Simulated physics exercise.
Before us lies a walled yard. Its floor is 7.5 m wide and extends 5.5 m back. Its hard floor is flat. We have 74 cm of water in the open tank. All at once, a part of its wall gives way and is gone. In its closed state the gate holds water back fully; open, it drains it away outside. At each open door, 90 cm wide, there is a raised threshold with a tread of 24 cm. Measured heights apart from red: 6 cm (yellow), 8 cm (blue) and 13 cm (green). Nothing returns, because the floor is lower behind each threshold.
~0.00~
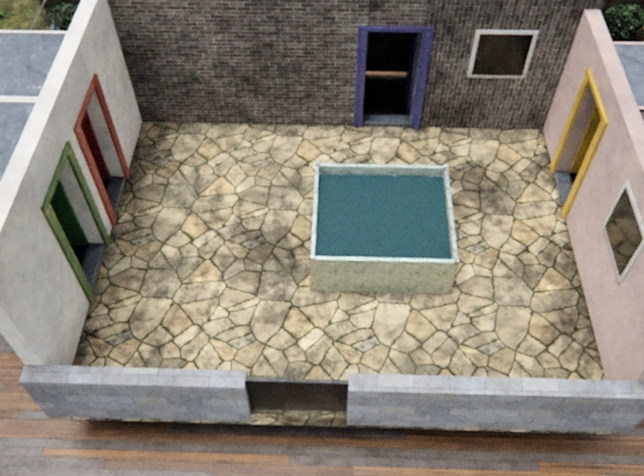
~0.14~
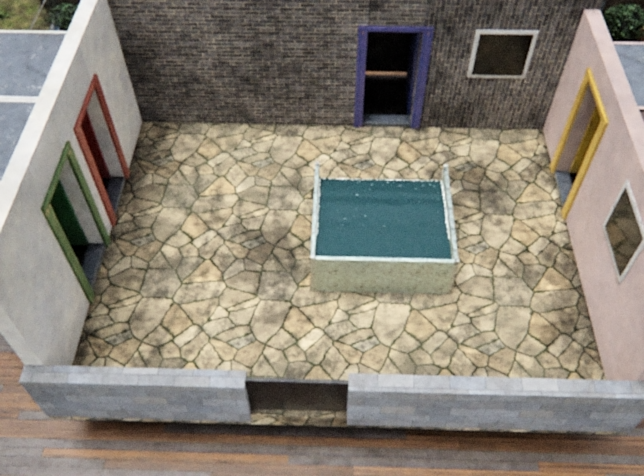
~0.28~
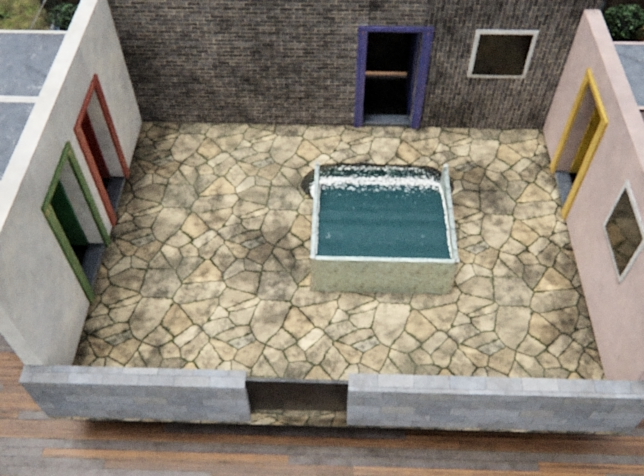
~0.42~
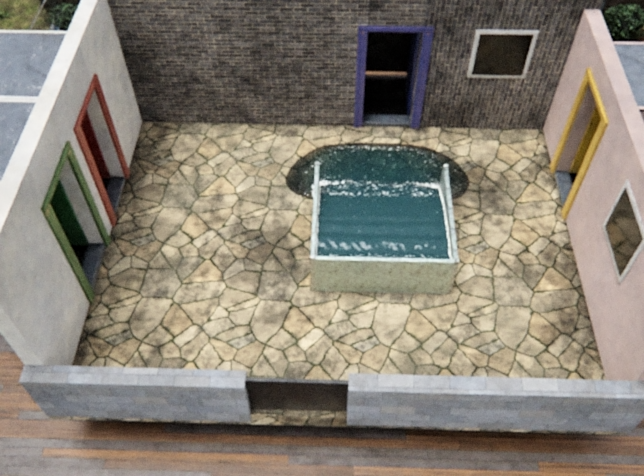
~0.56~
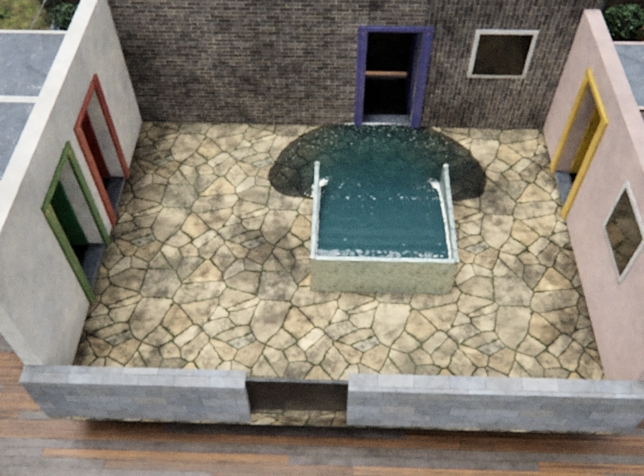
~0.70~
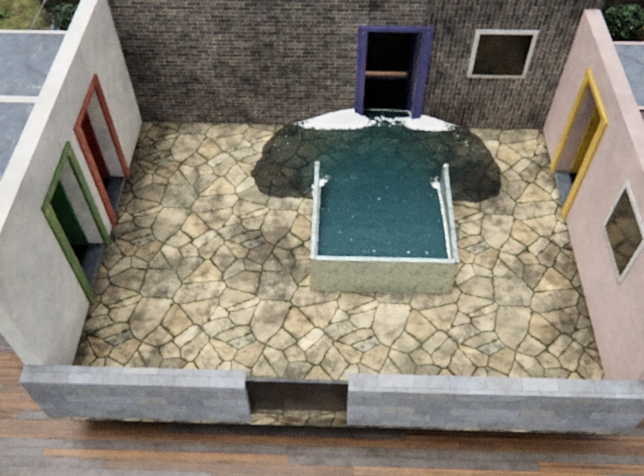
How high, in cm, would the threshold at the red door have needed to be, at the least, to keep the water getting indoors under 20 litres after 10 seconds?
About 7.5 cm.
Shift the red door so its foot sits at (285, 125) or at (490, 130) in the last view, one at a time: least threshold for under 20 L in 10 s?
Minimums: About 19 cm and 12.5 cm.
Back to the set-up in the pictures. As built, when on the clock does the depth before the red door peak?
The depth peaks at about 3.2 seconds.
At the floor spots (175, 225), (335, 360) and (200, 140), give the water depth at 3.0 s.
First spot about 0 cm, second about 0 cm, third about 7 cm.
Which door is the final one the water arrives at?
Last in order comes the green door.
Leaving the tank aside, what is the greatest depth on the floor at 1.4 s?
I'd put it near 44 cm.
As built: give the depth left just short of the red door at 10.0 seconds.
Roughly 4.5 cm deep.
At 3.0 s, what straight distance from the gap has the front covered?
The front is some 4.8 m out.
After 1.4 s water covers 20 % of the floor, deepest (44 cm) near (353, 129); it has not reached the red door.
After 3.0 s water covers 45 % of the floor, deepest (28 cm) near (538, 132); 12 cm at the red door, 0 litres in over its 8 cm threshold.
After 10.0 s water covers 100 % of the floor, deepest (12 cm) near (328, 342); 4 cm at the red door, 16 litres in over its 8 cm threshold.
At the red door as built, the water arrived by 2.6 s and peaked near 13 cm at 3.2 s.
Run again over the same 10 s with other heights there, 27 litres in over 6.5 cm, 13 litres over 8.5 cm. The limit of 20 litres is kept from about 7.5 cm up.
